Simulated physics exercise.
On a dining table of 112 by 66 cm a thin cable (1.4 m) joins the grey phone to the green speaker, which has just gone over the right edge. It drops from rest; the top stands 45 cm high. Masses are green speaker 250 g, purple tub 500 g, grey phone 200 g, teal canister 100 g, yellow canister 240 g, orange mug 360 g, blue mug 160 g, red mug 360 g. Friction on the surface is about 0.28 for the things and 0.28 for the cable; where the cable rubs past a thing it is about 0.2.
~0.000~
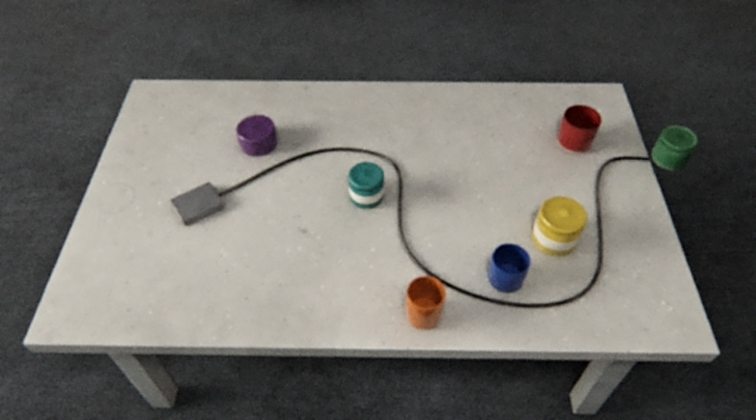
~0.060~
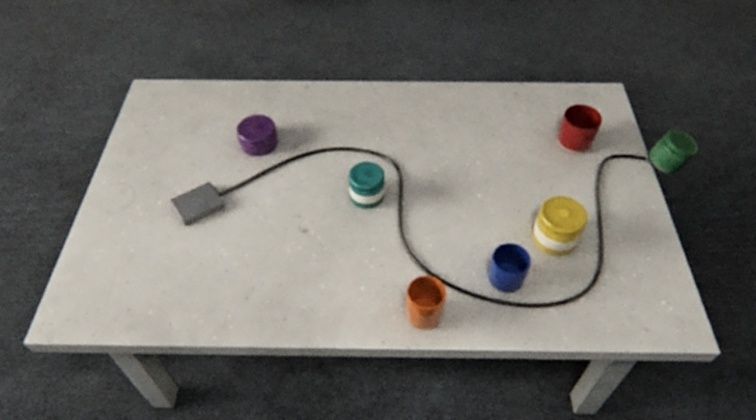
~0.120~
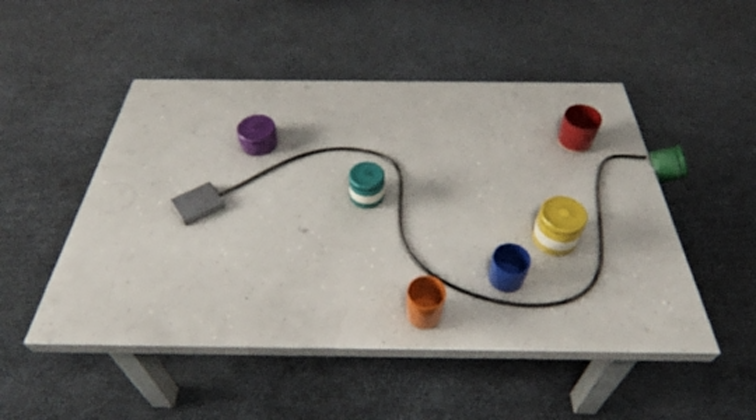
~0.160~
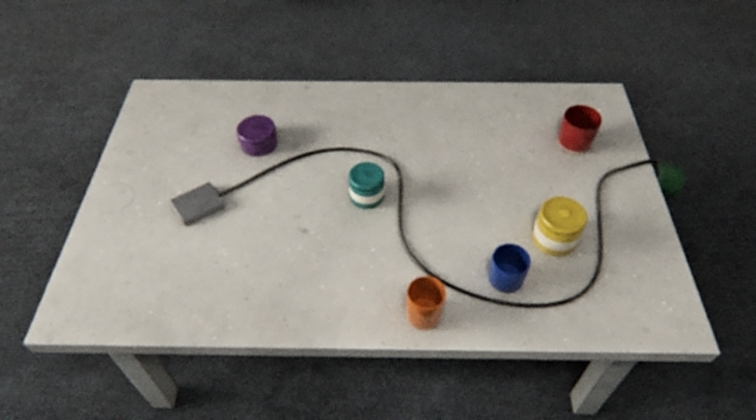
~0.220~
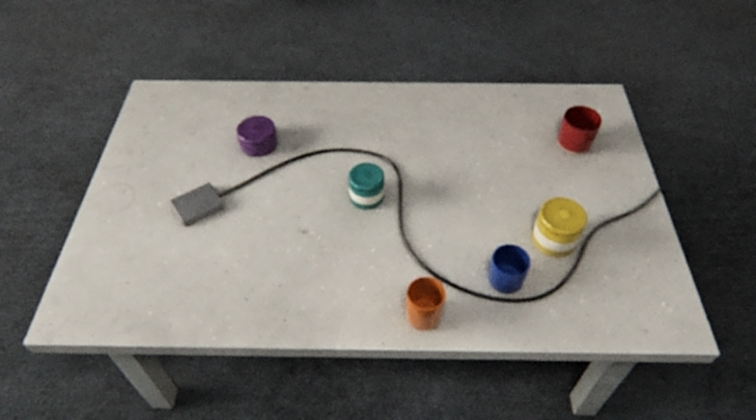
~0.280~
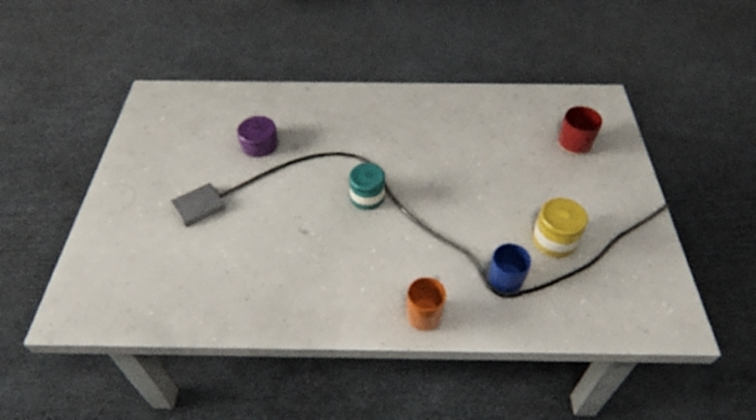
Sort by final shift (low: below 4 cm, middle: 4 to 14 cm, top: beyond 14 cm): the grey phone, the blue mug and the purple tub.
Result: Grey phone barely shifts, blue mug shifts a middling way, purple tub stays in the low band.
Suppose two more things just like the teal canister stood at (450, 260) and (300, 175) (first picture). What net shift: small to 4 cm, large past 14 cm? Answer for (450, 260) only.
There: Middling.
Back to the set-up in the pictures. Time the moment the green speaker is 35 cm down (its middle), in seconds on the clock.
About: 0.34 s.
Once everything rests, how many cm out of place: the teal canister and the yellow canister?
Teal canister 8 cm, yellow canister 0 cm.
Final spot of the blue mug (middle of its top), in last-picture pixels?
Near (522, 216).
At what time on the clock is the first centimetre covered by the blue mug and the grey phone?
About: Blue mug 0.34 s, grey phone 0.40 s.
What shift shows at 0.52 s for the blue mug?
Blue mug 10 cm.
At 0.5 s, the cable's tail end at (231, 202); blue mug 9 cm off its start, grey phone 2 cm off its start, teal canister 8 cm off its start.
At 0.7 s, the cable's tail end at (231, 202); blue mug 10 cm off its start, grey phone 2 cm off its start, teal canister 9 cm off its start.
At 1.0 s, the cable's tail end at (231, 202); blue mug 10 cm off its start at (522, 217), grey phone 2 cm off its start at (206, 203), teal canister 9 cm off its start at (353, 211).
At 1.2 s, the cable's tail end at (231, 202); blue mug 10 cm off its start, grey phone 2 cm off its start, teal canister 9 cm off its start.
At 2.4 s, the cable's tail end at (231, 202); blue mug 10 cm off its start at (522, 216), grey phone 2 cm off its start at (206, 203), purple tub 0 cm off its start at (256, 128), teal canister 9 cm off its start at (353, 211).
